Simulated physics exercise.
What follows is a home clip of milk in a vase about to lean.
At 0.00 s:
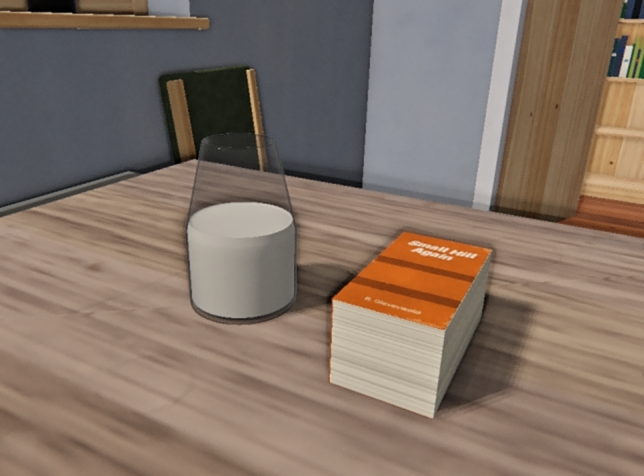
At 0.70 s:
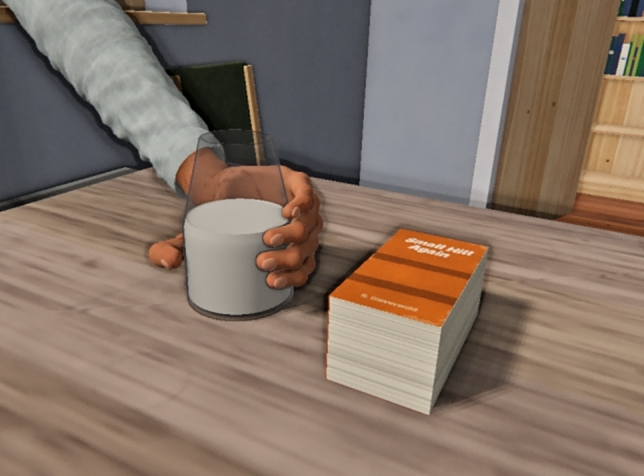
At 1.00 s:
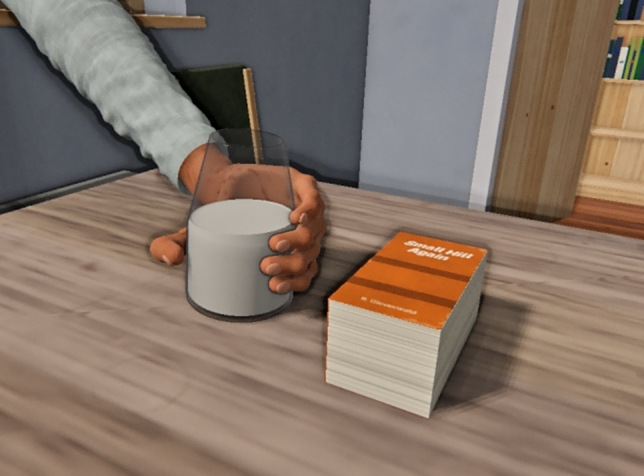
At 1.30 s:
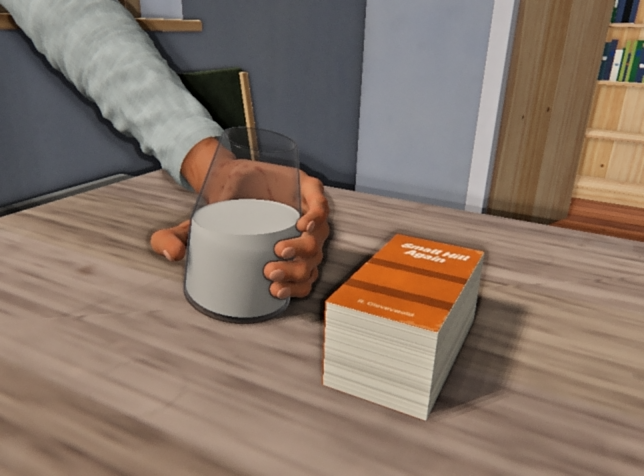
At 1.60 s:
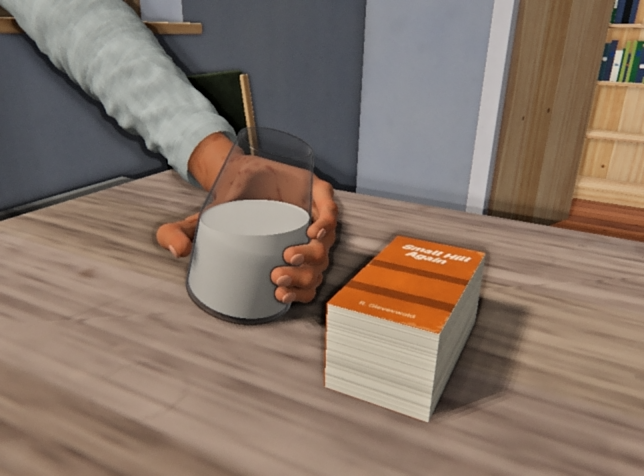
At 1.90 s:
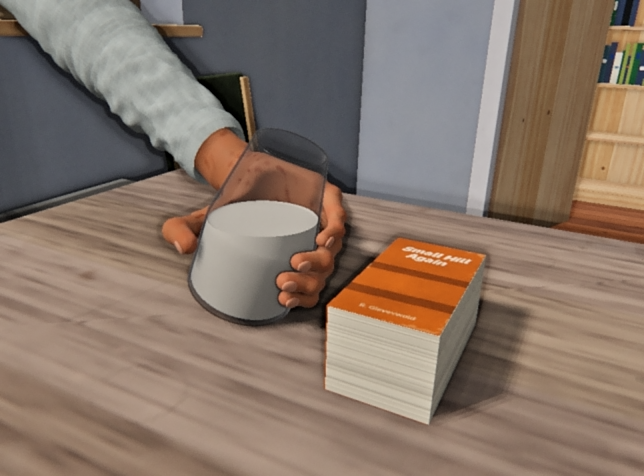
To begin with, a glass vase about half full of milk stands upright on a wooden table beside a thick orange book. A hand in a pale sleeve reaches in from the upper left and grips the vase, then gradually tilts it to the right, its top leaning towards the book, which stays put.
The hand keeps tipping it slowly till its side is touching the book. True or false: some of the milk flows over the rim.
False.
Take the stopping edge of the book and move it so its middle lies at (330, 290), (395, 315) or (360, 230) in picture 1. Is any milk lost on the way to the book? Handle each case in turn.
Stays full, overflows, stays full.
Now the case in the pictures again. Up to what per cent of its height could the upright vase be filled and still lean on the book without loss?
Roughly 70 per cent of its height.
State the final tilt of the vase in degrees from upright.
50° or thereabouts.
After 2.5 s, the vase leans by about 35°; all is still inside.
After 3.1 s, the vase leans by about 50°; all is still inside.
After 4.5 s, the vase leans by about 50°, against the book; all is still inside.
